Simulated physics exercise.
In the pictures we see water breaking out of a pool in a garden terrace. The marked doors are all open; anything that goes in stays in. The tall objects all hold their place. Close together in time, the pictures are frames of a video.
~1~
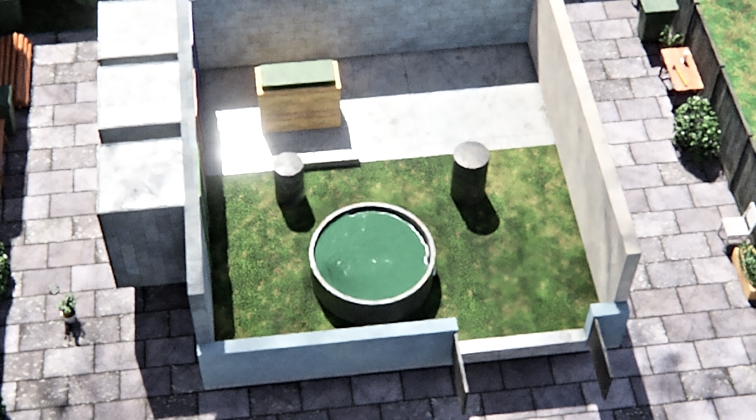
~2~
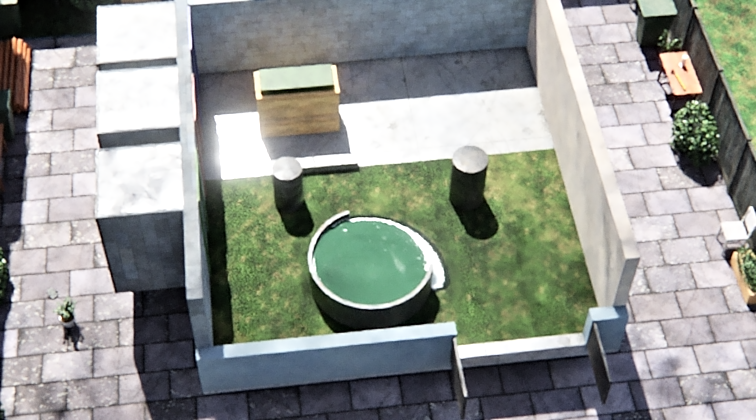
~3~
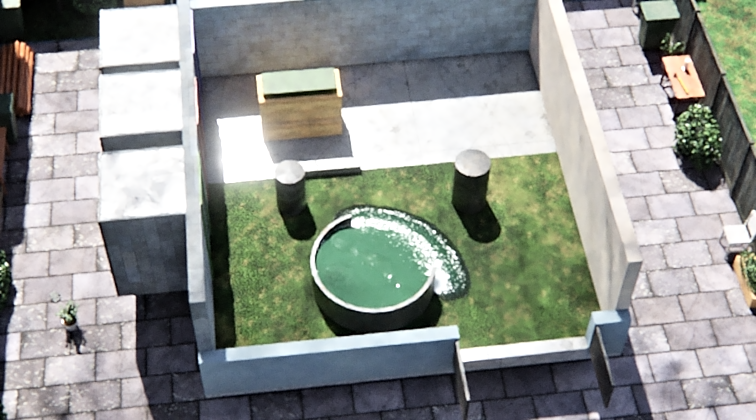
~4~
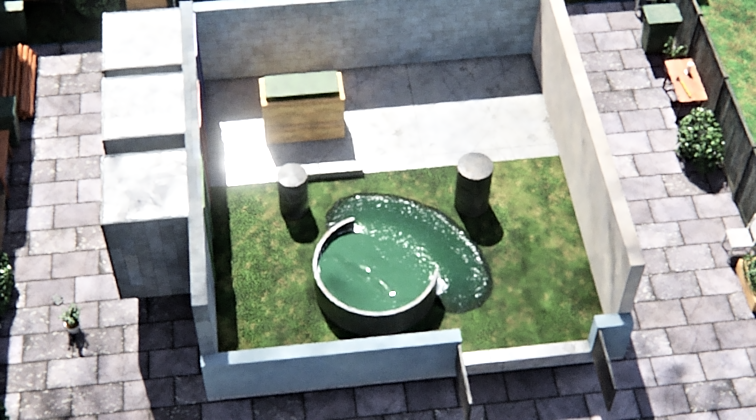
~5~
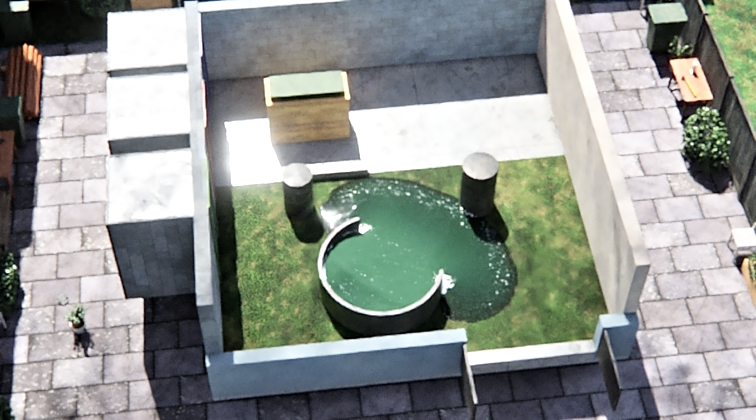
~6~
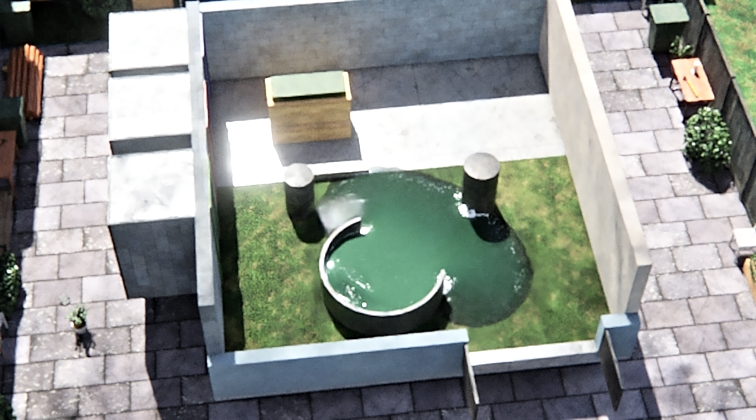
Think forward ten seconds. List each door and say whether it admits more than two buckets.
The blue door will be within bounds. The green door will be within bounds. The red door will be within bounds.
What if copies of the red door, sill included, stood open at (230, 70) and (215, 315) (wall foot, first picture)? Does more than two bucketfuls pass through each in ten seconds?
Well, the first one doesn't reach it and the other one doesn't reach it.
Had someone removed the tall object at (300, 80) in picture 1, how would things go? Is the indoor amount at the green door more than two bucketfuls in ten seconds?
Green door: Below.
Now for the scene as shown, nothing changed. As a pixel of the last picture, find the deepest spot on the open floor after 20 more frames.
My best guess is roughly (613, 337).
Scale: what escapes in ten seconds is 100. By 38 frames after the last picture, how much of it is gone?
About 45 per cent.
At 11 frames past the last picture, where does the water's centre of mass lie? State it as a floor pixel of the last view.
Close to (437, 228).
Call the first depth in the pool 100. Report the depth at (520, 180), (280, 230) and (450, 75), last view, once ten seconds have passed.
In order: About 8, 6 and 4 in a hundred.
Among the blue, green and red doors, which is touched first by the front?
The one in red.
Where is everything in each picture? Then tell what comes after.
In the first frame, the round pool at (372, 254) is whole and still.
In the second frame, water pours out on the round pool's far side and has run to (443, 285).
In the third frame, the front is at (460, 293), out from the gap on the round pool's far side.
In the fourth frame, water pours out on the round pool's far side and has run to (480, 300).
In the fifth frame, the front is at (508, 295), out from the gap on the round pool's far side.
In the sixth frame, the front is at (523, 294), out from the gap on the round pool's far side.
A moment on, water covers 30 % of the floor; the blue door not reached, the green door not reached, the red door not reached.
Next, water covers 45 % of the floor; the blue door not reached, the green door not reached, the red door not reached.
Then, water covers 65 % of the floor; the blue door not reached, the green door not reached, the red door not reached.
Later, water covers 80 % of the floor; the blue door wet at the sill, nothing in, the green door not reached, the red door wet at the sill, nothing in.
In the end, water covers 90 % of the floor; the blue door wet at the sill, nothing in, the green door wet at the sill, nothing in, the red door under two buckets in.
